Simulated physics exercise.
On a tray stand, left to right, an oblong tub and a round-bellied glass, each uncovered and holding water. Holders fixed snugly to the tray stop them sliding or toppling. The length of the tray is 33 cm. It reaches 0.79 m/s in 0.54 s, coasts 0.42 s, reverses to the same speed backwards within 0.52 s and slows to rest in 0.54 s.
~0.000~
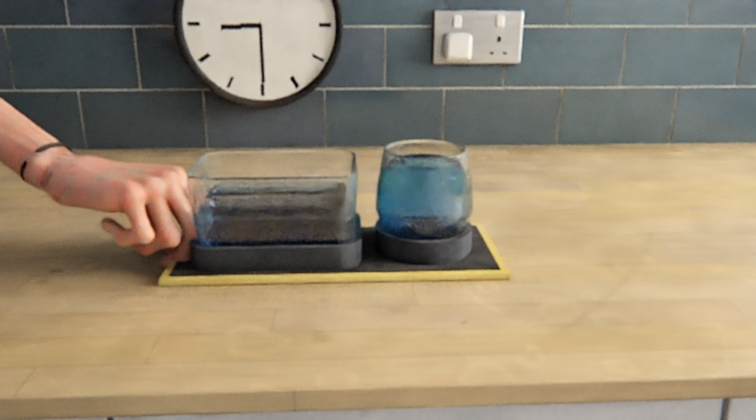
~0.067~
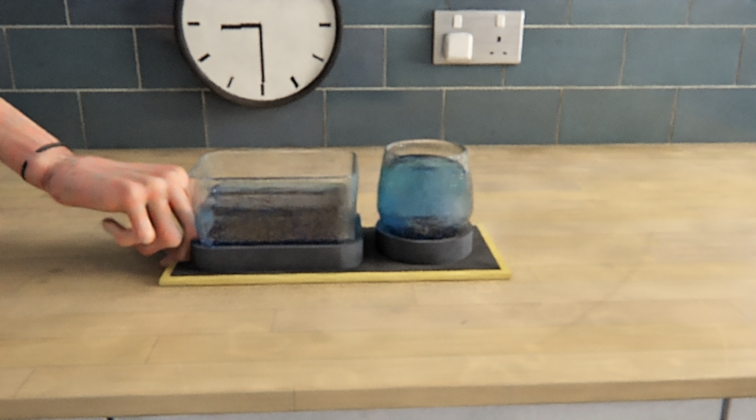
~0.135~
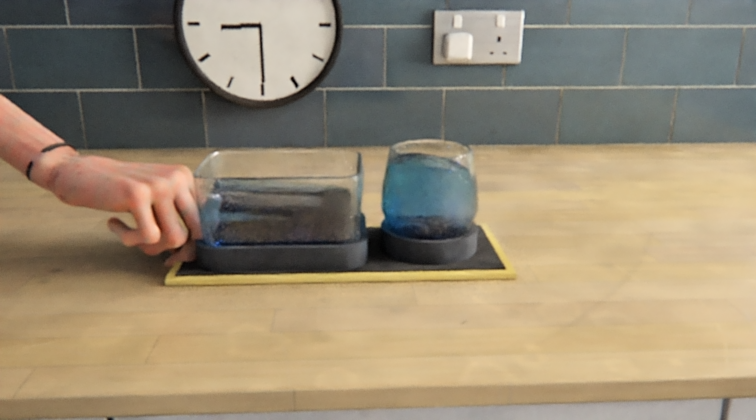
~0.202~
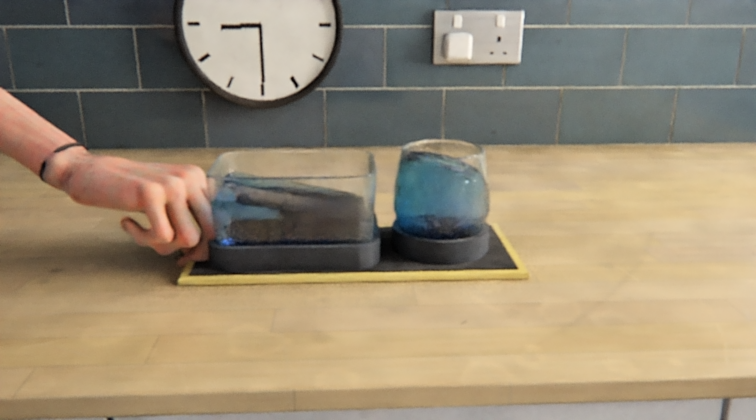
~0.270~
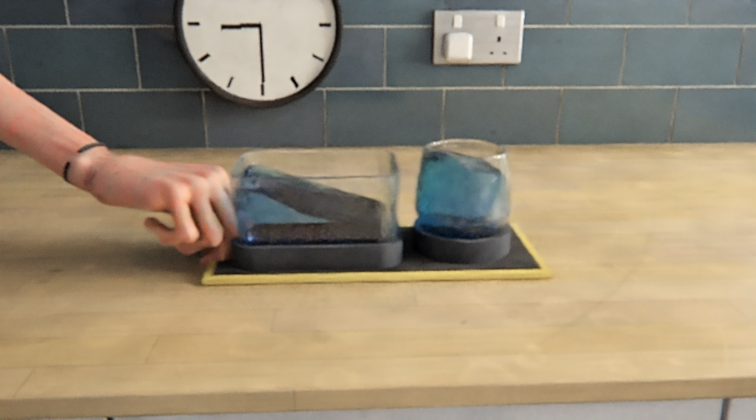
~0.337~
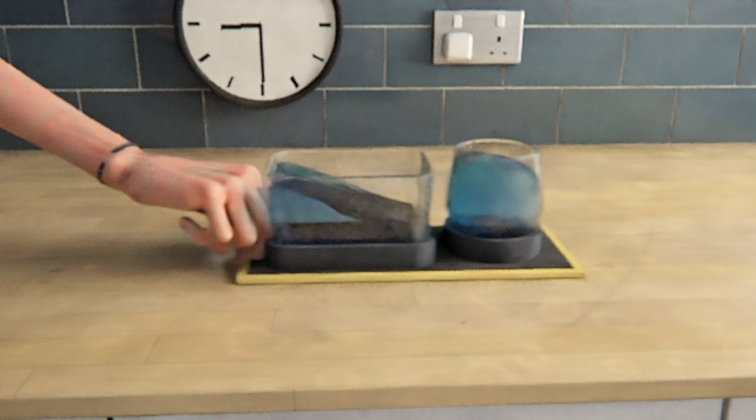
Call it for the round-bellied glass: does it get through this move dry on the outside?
No, water comes over.
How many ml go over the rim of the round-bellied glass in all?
6 ml.
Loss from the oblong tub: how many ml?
Estimate: Around 60 ml.
Then, 0.82 s in, the tray moves at 0.79 m/s; losses from the left are 0, 0 ml.
Then, 1.30 s in, the tray moves at 0.38 m/s; losses from the left are 50, 6 ml.
Then, 1.78 s in, the tray moves at 0.32 m/s; losses from the left are 57, 6 ml.
Then, 2.27 s in, the tray moves at 0.00 m/s; losses from the left are 57, 6 ml.
Finally, losses from the left are 57, 6 ml.
